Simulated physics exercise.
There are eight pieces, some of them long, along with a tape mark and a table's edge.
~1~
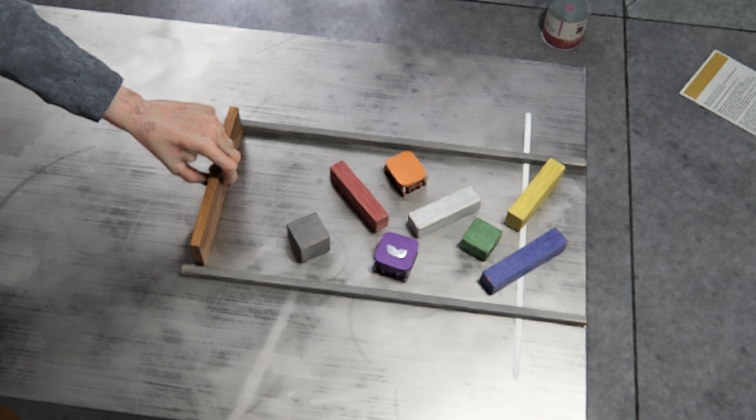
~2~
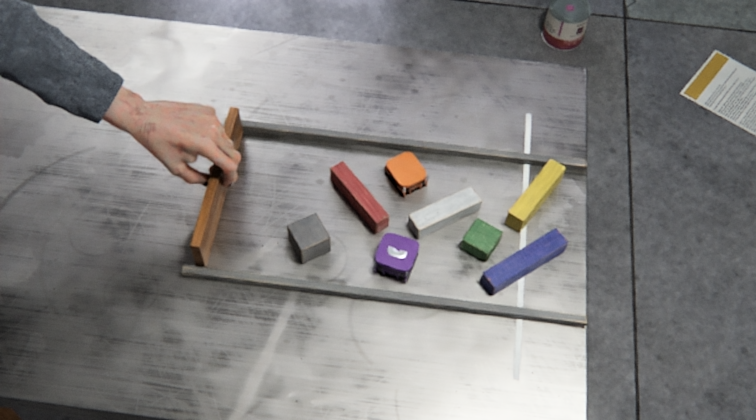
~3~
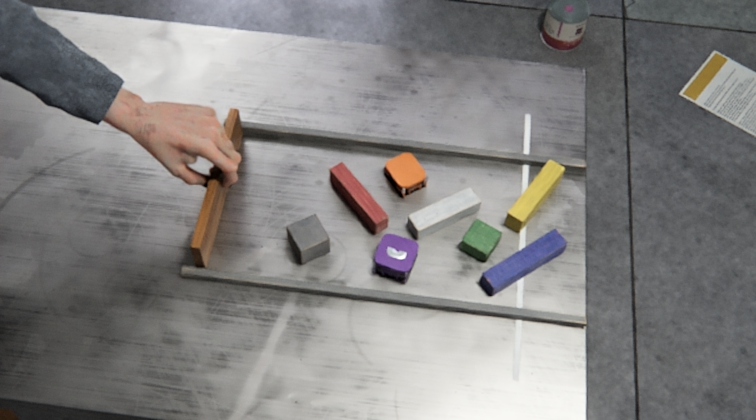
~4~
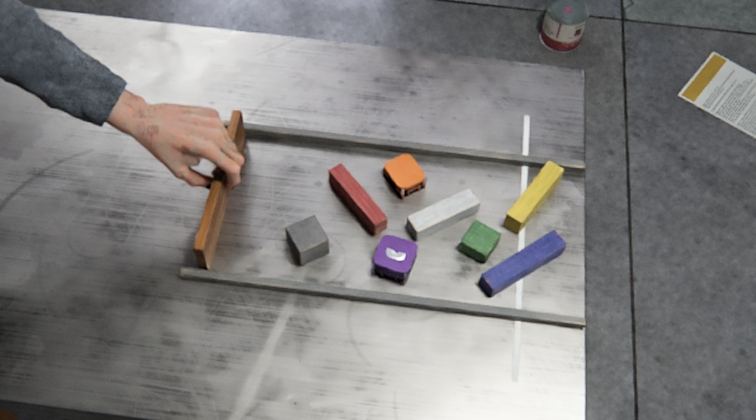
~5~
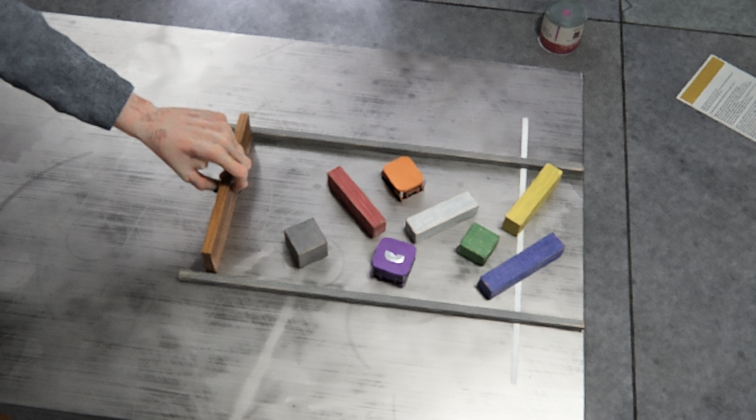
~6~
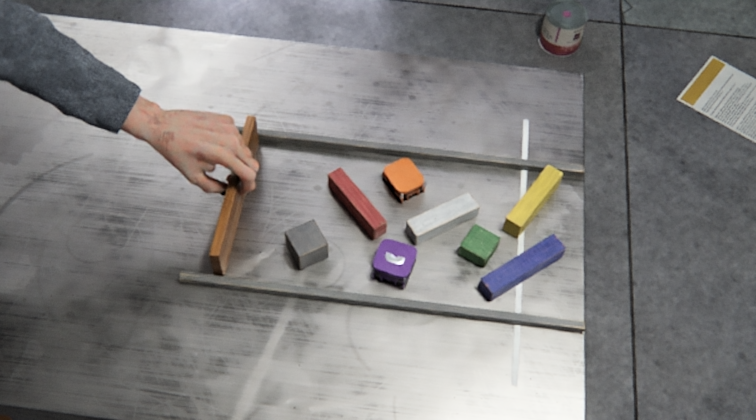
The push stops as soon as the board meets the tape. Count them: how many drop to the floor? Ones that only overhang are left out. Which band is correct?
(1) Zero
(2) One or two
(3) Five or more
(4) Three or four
(2) One or two.
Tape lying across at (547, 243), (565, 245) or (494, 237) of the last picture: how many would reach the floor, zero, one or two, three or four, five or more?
Taking the three tapes one at a time, the answers are three or four, then 5 or more, then not one.
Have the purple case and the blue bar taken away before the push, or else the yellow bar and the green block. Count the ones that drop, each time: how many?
Count: 0 (first case); 1 (second).
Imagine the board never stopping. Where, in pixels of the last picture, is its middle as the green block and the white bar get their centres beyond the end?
(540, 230) and then (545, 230), give or take.
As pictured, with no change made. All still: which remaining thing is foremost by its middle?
That's the yellow bar.
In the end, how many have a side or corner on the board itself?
The number is 3.
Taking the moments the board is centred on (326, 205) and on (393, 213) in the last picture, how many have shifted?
So 2, and at the other place 5.
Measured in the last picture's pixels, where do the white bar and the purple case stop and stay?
White bar: (561, 220); purple case: (572, 299).
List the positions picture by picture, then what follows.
In the first frame, yellow bar (535, 195); blue bar (524, 261); green block (481, 239); board (218, 184); tape (523, 233).
In the second frame, blue bar (525, 262); white bar (445, 212).
In the third frame, green block (481, 240); grey block (309, 239).
In the fourth frame, yellow bar (534, 197); board (221, 188).
In the fifth frame, blue bar (522, 266); orange case (403, 179).
In the sixth frame, yellow bar (533, 201); blue bar (522, 267); green block (479, 246); board (236, 194); tape (521, 240).
Soon after, none off yet; yellow bar at rest near (533, 201); blue bar at rest near (522, 267); green block at rest near (479, 246).
Then, none off yet; yellow bar at rest near (533, 201); blue bar moved a little near (538, 267); green block moving near (487, 245).
At rest, the number that fall off is one or two; fallen, blue bar.
